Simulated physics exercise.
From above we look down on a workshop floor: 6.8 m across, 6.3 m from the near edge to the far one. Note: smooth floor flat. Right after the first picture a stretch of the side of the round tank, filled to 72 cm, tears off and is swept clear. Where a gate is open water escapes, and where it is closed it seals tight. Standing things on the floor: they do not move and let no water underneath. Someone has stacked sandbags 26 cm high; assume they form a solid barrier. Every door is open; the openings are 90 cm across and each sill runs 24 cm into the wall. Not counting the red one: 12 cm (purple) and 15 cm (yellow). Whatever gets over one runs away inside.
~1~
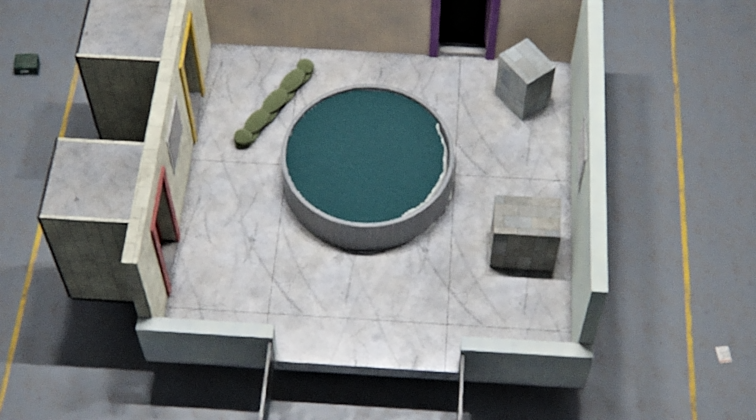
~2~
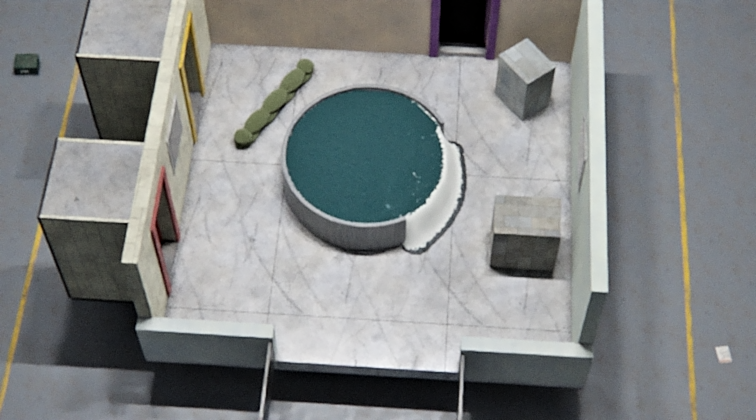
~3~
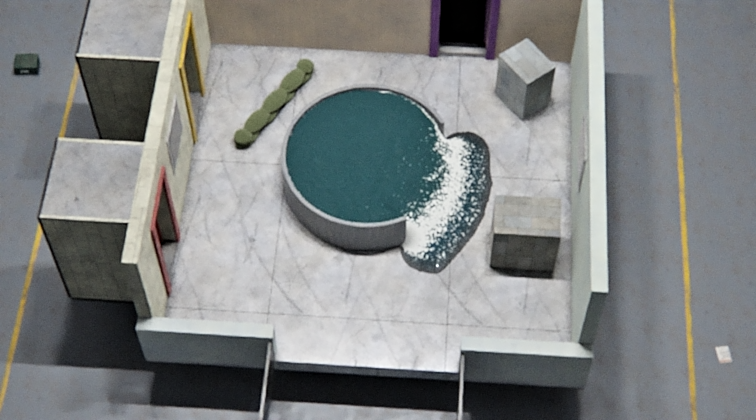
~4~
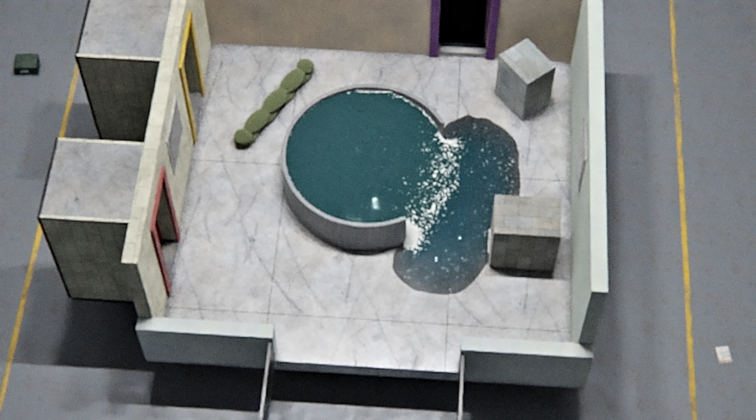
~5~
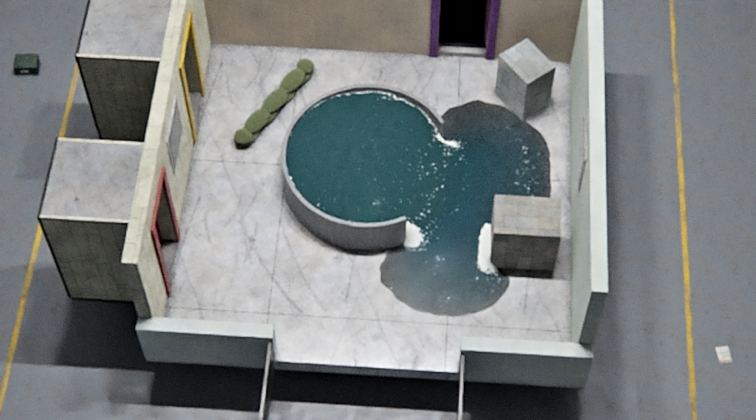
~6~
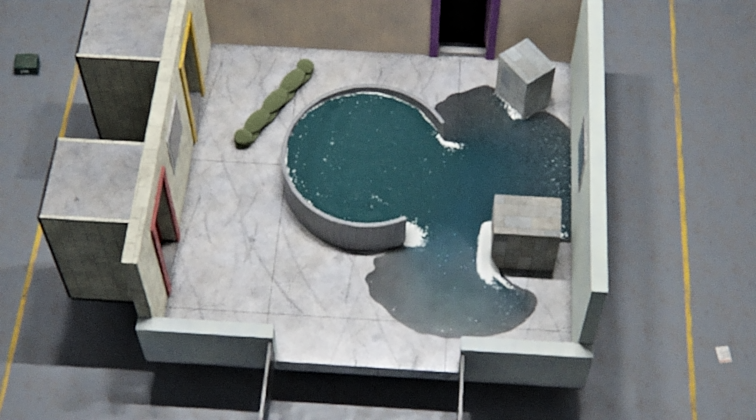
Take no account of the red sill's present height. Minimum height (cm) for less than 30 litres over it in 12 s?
Around 9.5 cm.
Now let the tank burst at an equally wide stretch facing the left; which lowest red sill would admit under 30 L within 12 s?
Then something near 21 cm.
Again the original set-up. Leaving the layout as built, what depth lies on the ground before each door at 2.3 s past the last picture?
Reading in centimetres: Purple = 10, red = 0, yellow = 0.
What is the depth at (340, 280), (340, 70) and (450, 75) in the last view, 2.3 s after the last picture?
In that order: 0, 0 and 7 cm.
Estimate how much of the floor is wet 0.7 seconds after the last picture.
Wet share: Around 35 %.
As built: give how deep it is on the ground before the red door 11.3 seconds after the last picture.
Lab note: Depth approx. 12.0 cm.
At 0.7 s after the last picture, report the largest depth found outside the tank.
53 cm.
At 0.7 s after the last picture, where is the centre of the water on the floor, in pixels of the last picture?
It lies near (414, 193) in the last picture.
Then, 0.7 s after the last picture water covers 35 % of the floor, deepest (53 cm) near (564, 225); it has not reached the red door.
Then, 2.3 s after the last picture water covers 40 % of the floor, deepest (44 cm) near (564, 132); it has not reached the red door.
Then, 11.3 s after the last picture water covers 95 % of the floor, deepest (16 cm) near (187, 186); 12 cm at the red door, 106 litres in over its 6 cm sill.
At the red door as built, the water peaked near 14 cm, 9.1 s after the last picture.
Run again over the same 12 s with other heights there, 45 litres in over 8.5 cm, 9 litres over 12 cm. The limit of 30 litres is kept from about 9.5 cm up.
